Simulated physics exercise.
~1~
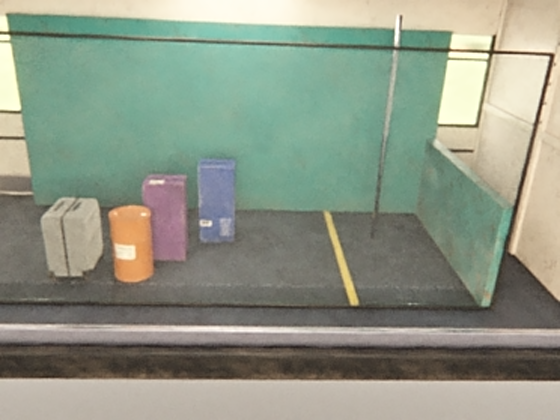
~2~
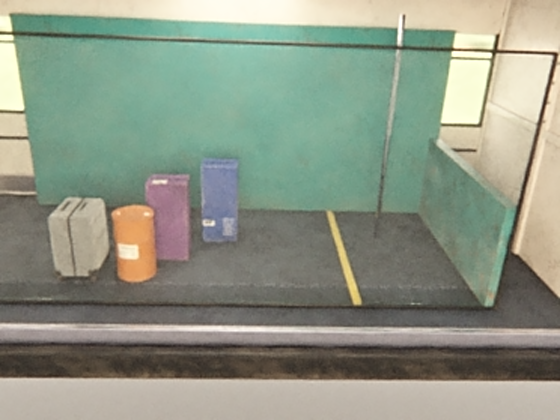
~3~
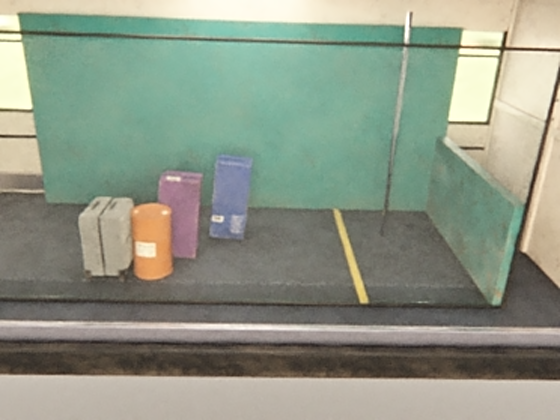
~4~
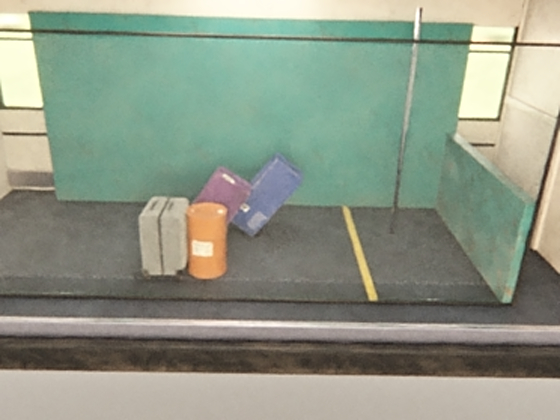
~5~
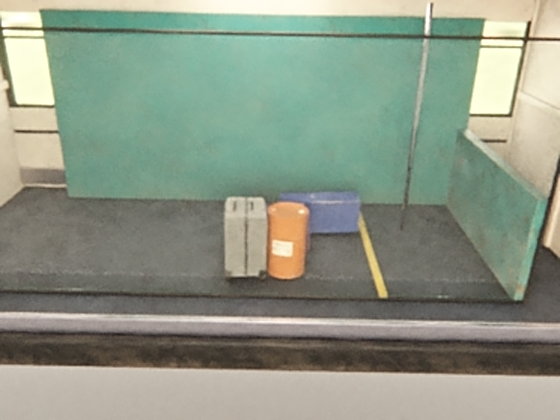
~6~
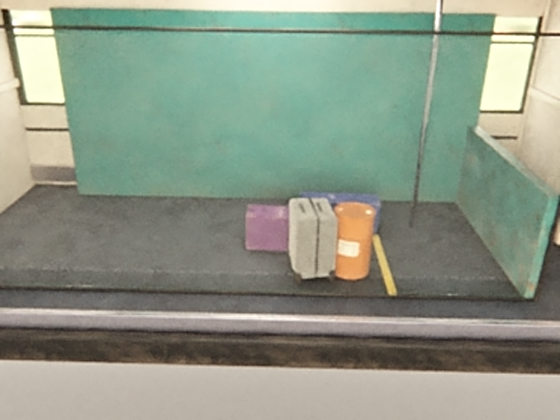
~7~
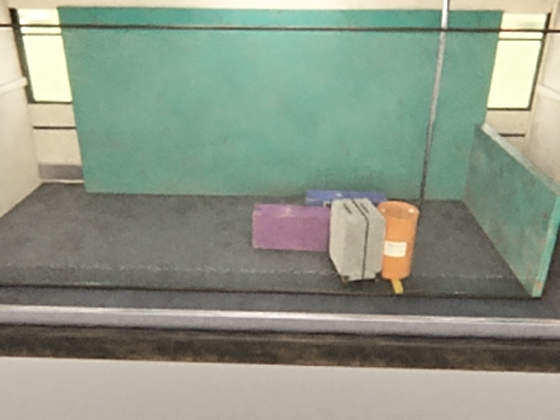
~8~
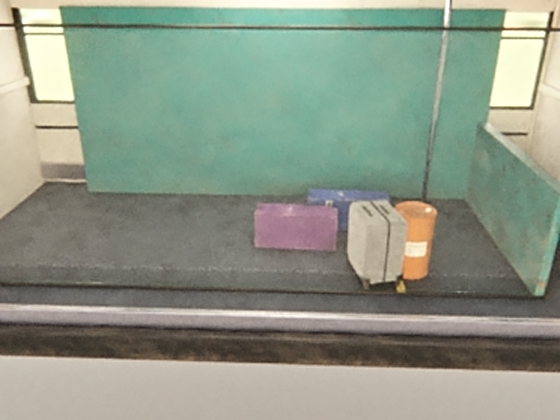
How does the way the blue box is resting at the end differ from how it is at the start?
At the start the blue box stands upright, and by the end it is lying on its side on the dark floor.
